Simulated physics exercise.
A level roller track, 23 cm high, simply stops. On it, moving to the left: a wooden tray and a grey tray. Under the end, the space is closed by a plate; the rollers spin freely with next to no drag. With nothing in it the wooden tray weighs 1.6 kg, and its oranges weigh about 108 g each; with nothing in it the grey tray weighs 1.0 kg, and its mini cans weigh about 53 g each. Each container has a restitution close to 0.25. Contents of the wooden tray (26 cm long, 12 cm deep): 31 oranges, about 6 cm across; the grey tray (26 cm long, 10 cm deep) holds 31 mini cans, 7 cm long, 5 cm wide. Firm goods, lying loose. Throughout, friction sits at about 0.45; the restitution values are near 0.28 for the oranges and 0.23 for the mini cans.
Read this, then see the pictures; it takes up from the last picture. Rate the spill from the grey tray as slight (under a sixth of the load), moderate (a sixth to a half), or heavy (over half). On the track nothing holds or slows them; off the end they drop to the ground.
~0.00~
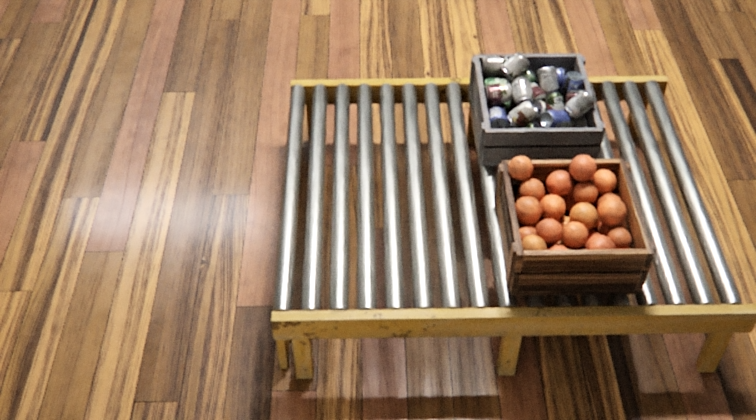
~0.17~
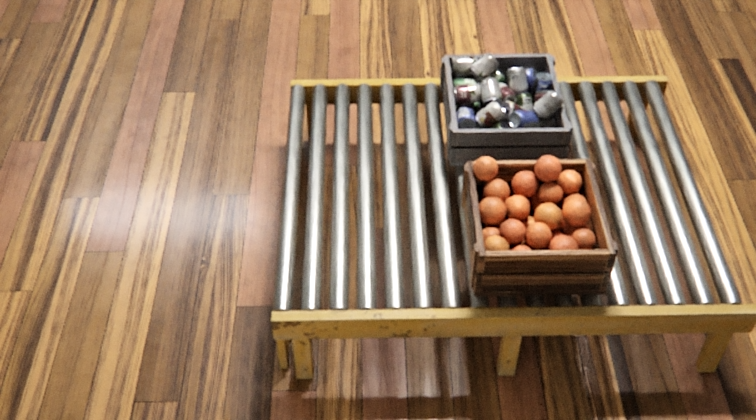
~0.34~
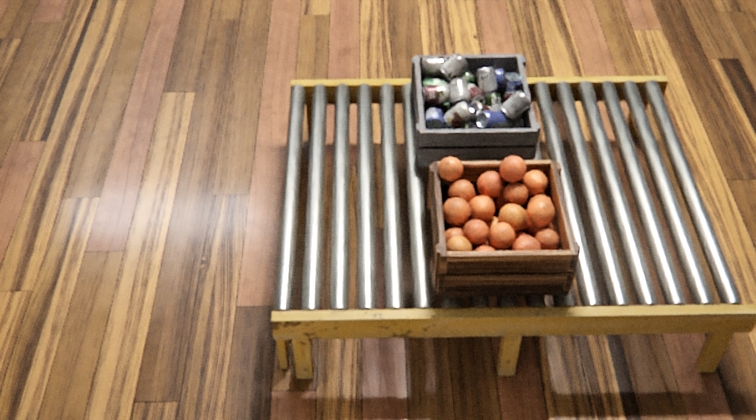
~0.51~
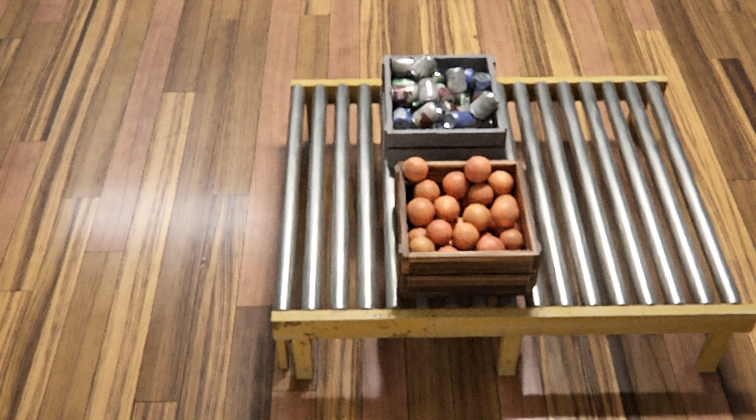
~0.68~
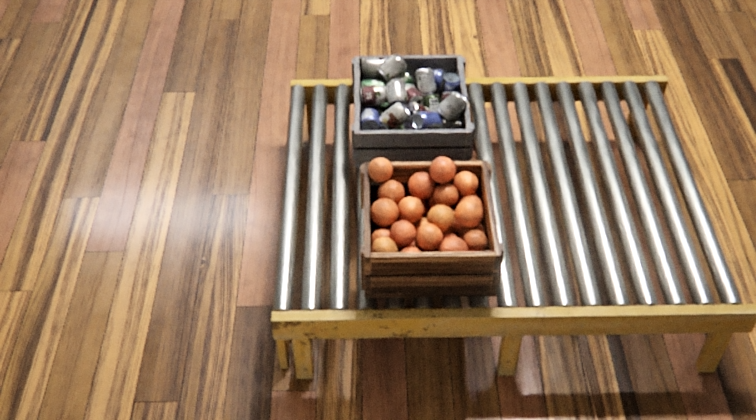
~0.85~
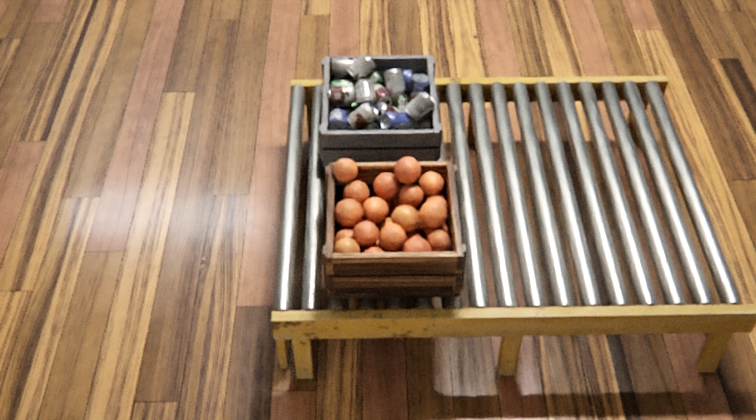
Moderate.
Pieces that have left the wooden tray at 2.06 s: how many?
About, wooden tray: 6.
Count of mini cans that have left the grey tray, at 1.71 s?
Count out: Close to 3.
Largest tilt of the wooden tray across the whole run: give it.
Roughly 95 degrees.
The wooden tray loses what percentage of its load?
Wooden tray: 60%.
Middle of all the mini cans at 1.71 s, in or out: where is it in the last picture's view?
Middle approx. (224, 153).
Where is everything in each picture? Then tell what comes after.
In the first frame (we follow the rim corner now nearest the camera), grey tray at (491, 130); wooden tray at (523, 253); 47 cm of track left ahead; nothing out yet.
The second frame shows grey tray at (458, 131); wooden tray at (485, 253); 39 cm of track left ahead.
The third frame shows grey tray at (426, 131); wooden tray at (447, 254); 31 cm of track left ahead.
The fourth frame shows grey tray at (393, 131); wooden tray at (409, 254); 23 cm of track left ahead.
The fifth frame shows grey tray at (360, 132); wooden tray at (371, 255); 15 cm of track left ahead.
The sixth frame shows grey tray at (327, 132); wooden tray at (332, 255); 7 cm of track left ahead; nothing out yet.
After 1.00 s, the overhang begins.
After 1.51 s, the wooden tray is level with 0 of 31 out and the grey tray leans 9° with 0 of 31 out.
After 1.71 s, the wooden tray leans 51° with 1 of 31 out and the grey tray leans 55° with 3 of 31 out.
After 2.06 s, the wooden tray has gone over with 6 of 31 out and the grey tray leans 52° with 8 of 31 out.
Outcome (at 2.55 s), the wooden tray has gone over with 19 of 31 out and the grey tray leans 50° with 8 of 31 out. Asked share, 8 of 31, 26 per cent.
